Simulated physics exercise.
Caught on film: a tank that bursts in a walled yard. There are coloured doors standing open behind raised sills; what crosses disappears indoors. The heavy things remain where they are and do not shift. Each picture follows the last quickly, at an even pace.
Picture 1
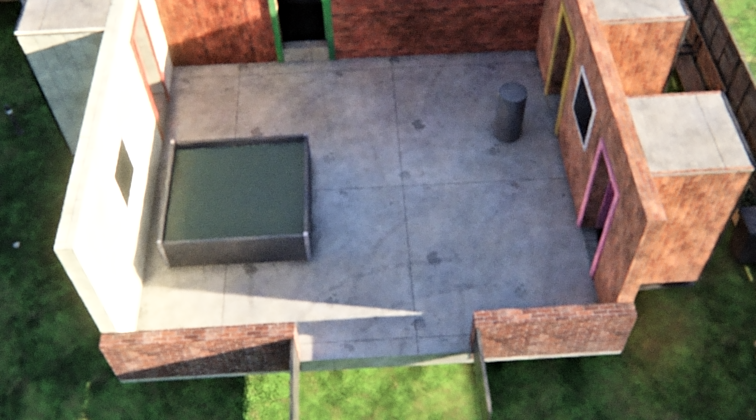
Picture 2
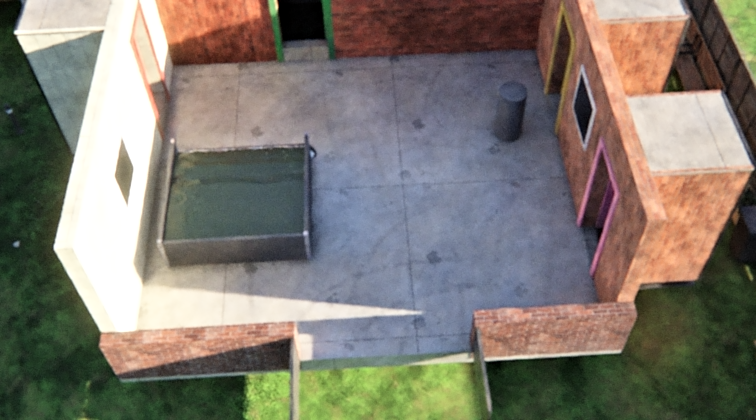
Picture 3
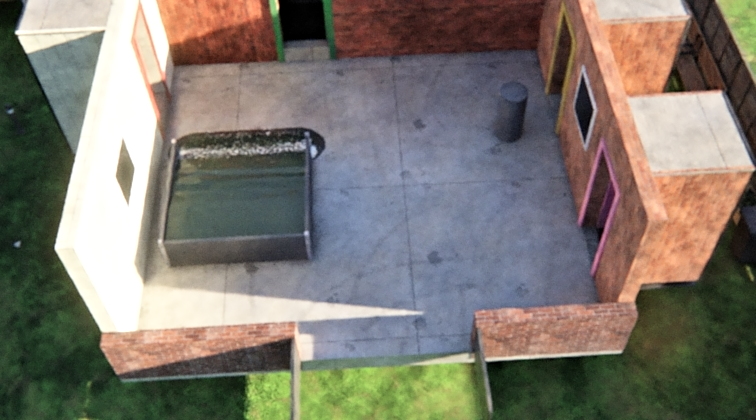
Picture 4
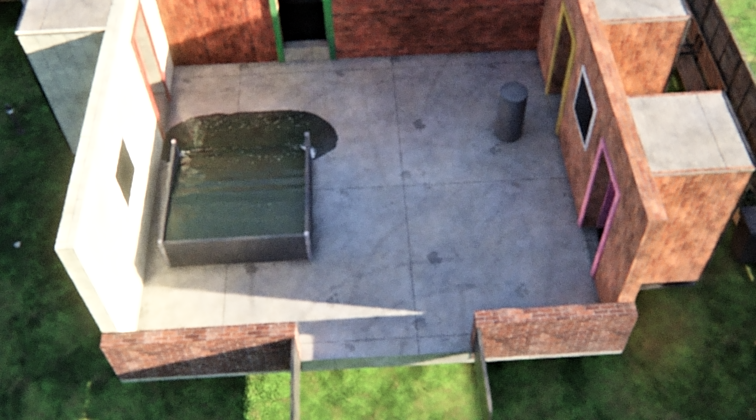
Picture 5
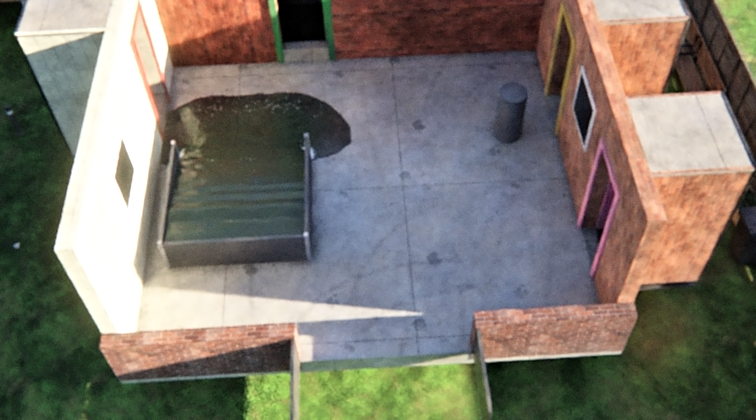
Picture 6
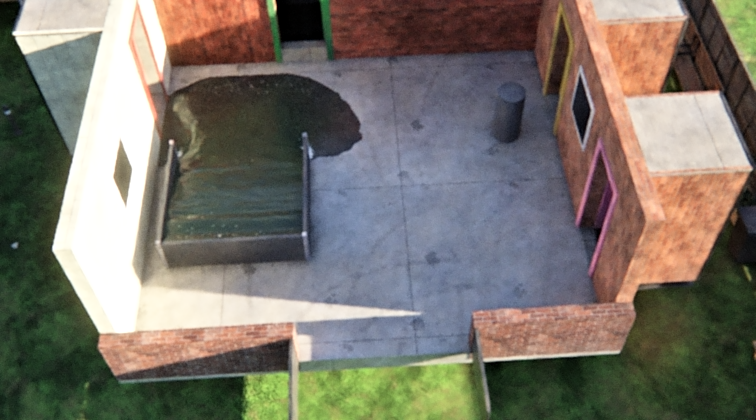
Dark water pouring from the far side of a burst tank, spreading across the concrete floor of a brick-walled yard.
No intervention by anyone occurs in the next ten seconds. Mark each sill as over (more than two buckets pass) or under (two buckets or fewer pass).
The pink door is over, the green door is under, the yellow door is over, the red door is under.
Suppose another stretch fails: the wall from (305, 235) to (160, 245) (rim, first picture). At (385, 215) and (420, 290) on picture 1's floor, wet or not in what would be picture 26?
First place still bare, second place drenched.
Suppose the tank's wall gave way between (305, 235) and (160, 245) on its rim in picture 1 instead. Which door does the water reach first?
Answer: The red door.
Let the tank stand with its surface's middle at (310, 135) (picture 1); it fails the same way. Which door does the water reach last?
It's the one in pink.
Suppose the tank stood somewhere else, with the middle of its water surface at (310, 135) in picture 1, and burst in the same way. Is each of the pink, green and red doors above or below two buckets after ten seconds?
In order, pink remains below the limit, green overshoots, red remains below the limit.
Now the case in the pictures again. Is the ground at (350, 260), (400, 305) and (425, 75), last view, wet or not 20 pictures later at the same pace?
First spared, then spared, then swamped.
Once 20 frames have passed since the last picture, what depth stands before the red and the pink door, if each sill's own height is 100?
Some 80 percent, then some 0 percent.
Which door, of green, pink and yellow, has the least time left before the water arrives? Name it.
Answer: The green-painted one.
A moment on, water covers 25 % of the floor; the pink door not reached, the green door wet at the sill, nothing in, the yellow door not reached, the red door wet at the sill, nothing in.
Next, water covers 25 % of the floor; the pink door not reached, the green door wet at the sill, nothing in, the yellow door not reached, the red door wet at the sill, nothing in.
Then, water covers 40 % of the floor; the pink door not reached, the green door wet at the sill, nothing in, the yellow door not reached, the red door wet at the sill, nothing in.
Later, water covers 70 % of the floor; the pink door wet at the sill, nothing in, the green door wet at the sill, nothing in, the yellow door far over two buckets in, the red door wet at the sill, nothing in.
In the end, water covers 85 % of the floor; the pink door over two buckets in, the green door wet at the sill, nothing in, the yellow door far over two buckets in, the red door wet at the sill, nothing in.
